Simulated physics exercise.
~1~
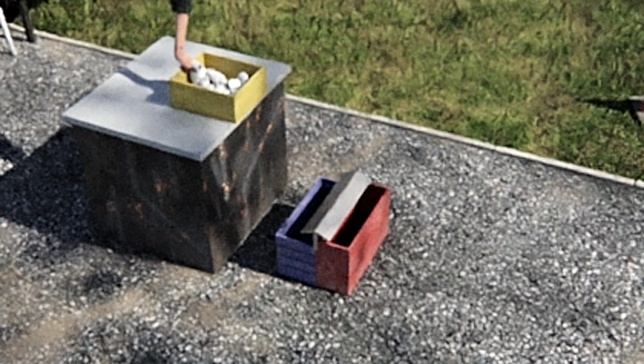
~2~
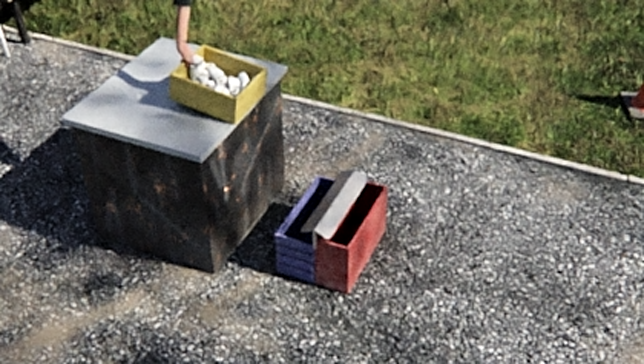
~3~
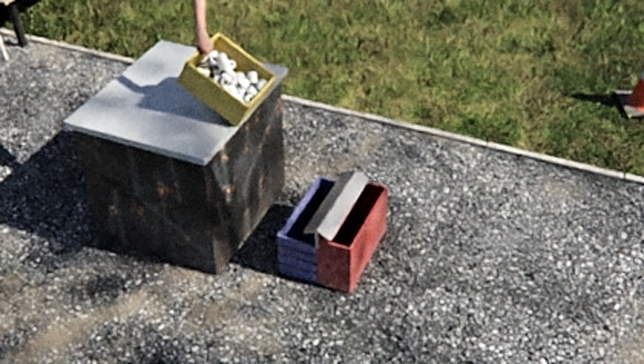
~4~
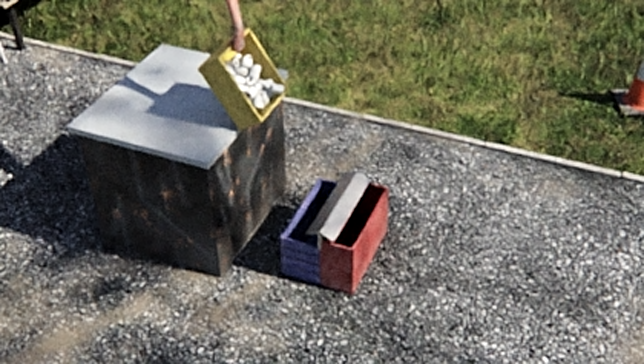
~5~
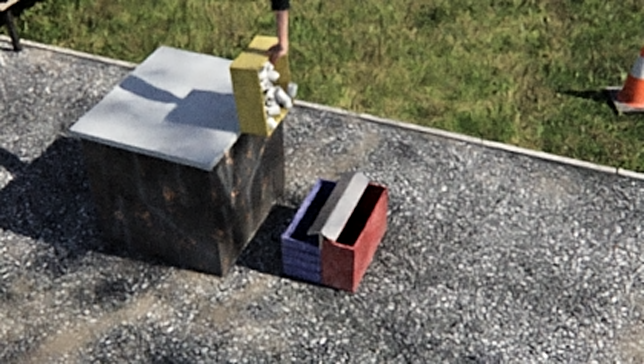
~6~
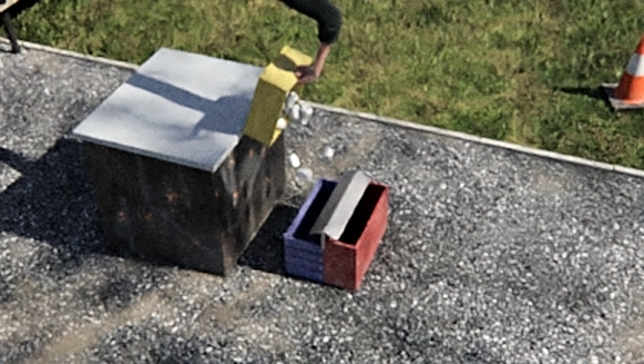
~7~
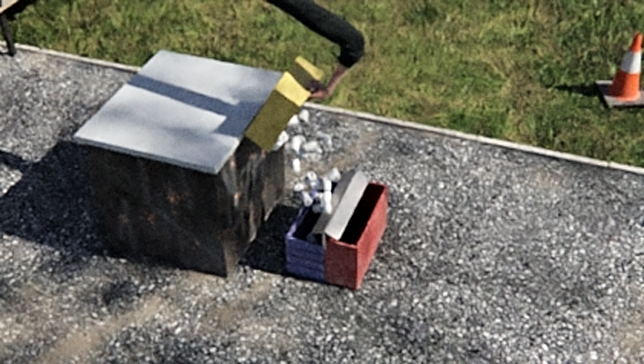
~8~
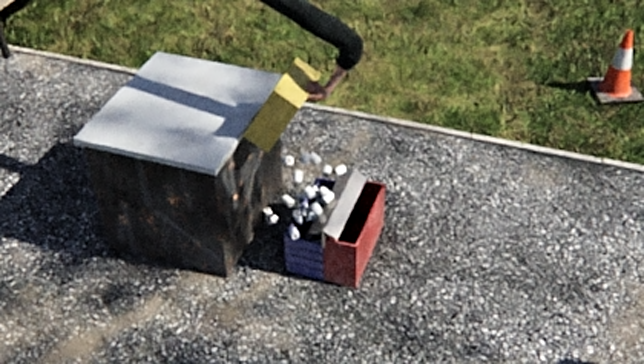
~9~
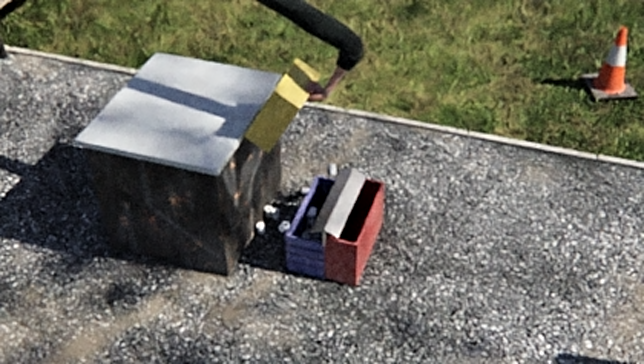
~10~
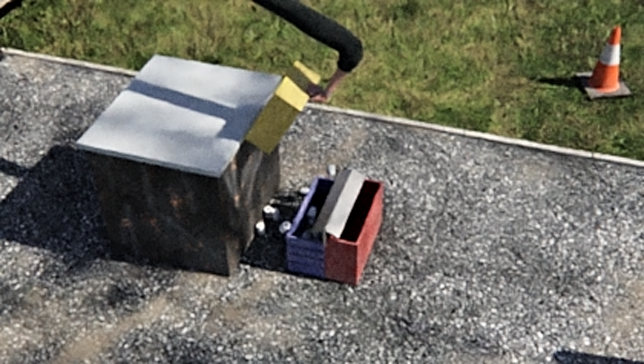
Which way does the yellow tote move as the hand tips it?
The yellow tote moves to the right as it is tipped over the edge of the bench.
